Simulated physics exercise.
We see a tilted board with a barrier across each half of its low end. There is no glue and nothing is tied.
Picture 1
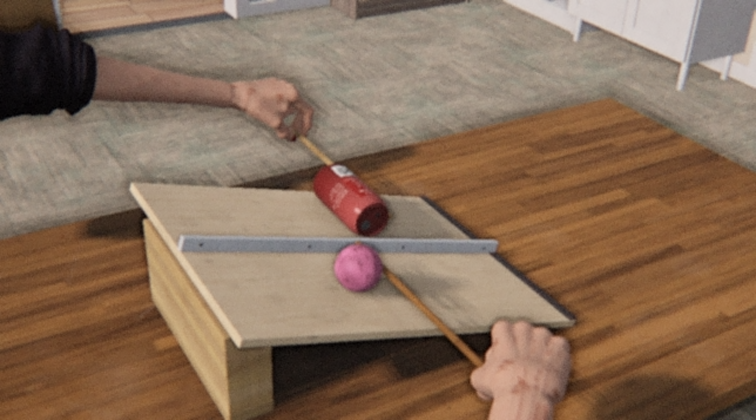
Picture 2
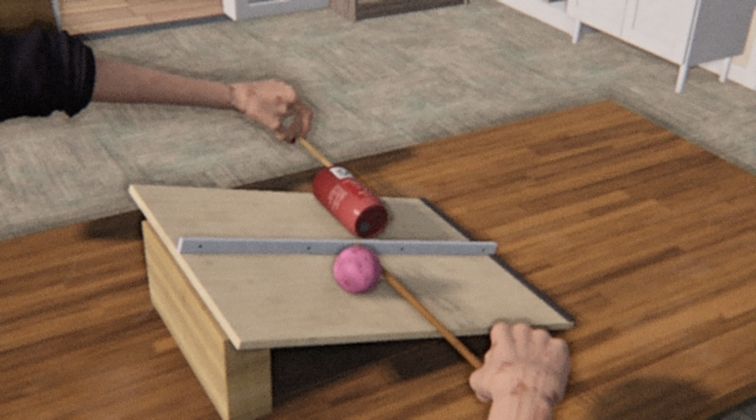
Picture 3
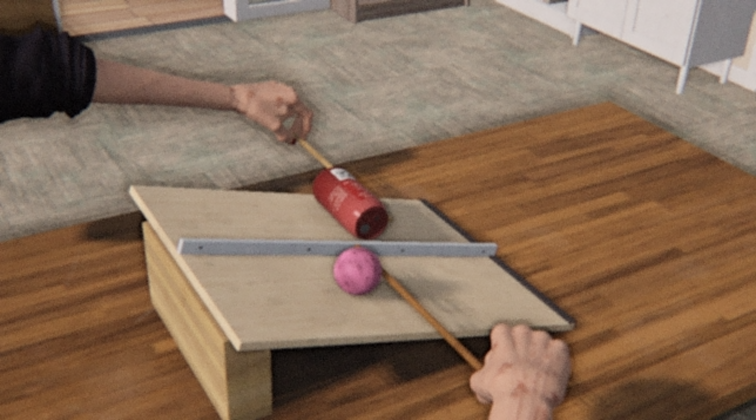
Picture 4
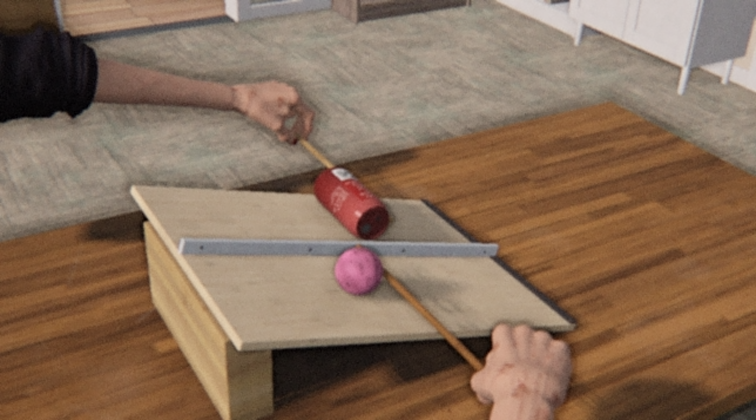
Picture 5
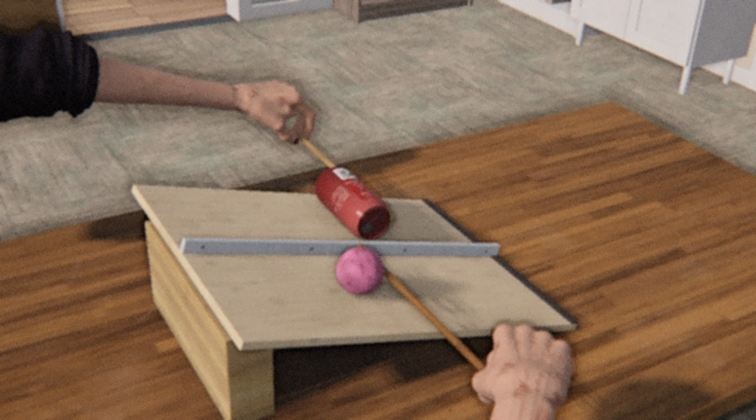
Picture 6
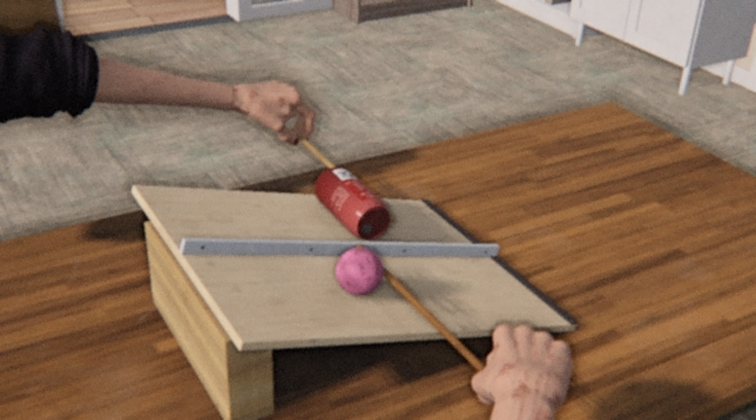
On a tilted board over a wood floor, two hands holding sticks against a red can and a pink ball, barely moving.
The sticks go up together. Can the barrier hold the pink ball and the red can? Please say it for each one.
Pink ball falls off, red can falls off.
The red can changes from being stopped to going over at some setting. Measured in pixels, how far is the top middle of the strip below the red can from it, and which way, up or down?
It takes a move of 12 pixels upwards.
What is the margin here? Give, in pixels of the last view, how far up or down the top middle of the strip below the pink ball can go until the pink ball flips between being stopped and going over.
Roughly 12 pixels upward.
Then, 0.64 s on from there, pink ball off the board near (555, 265); red can off the board near (505, 205).
Then, 1.16 s on from there, pink ball off the board; red can off the board near (676, 157).
In the end, the pink ball rolls off the board; the red can rolls off the board.
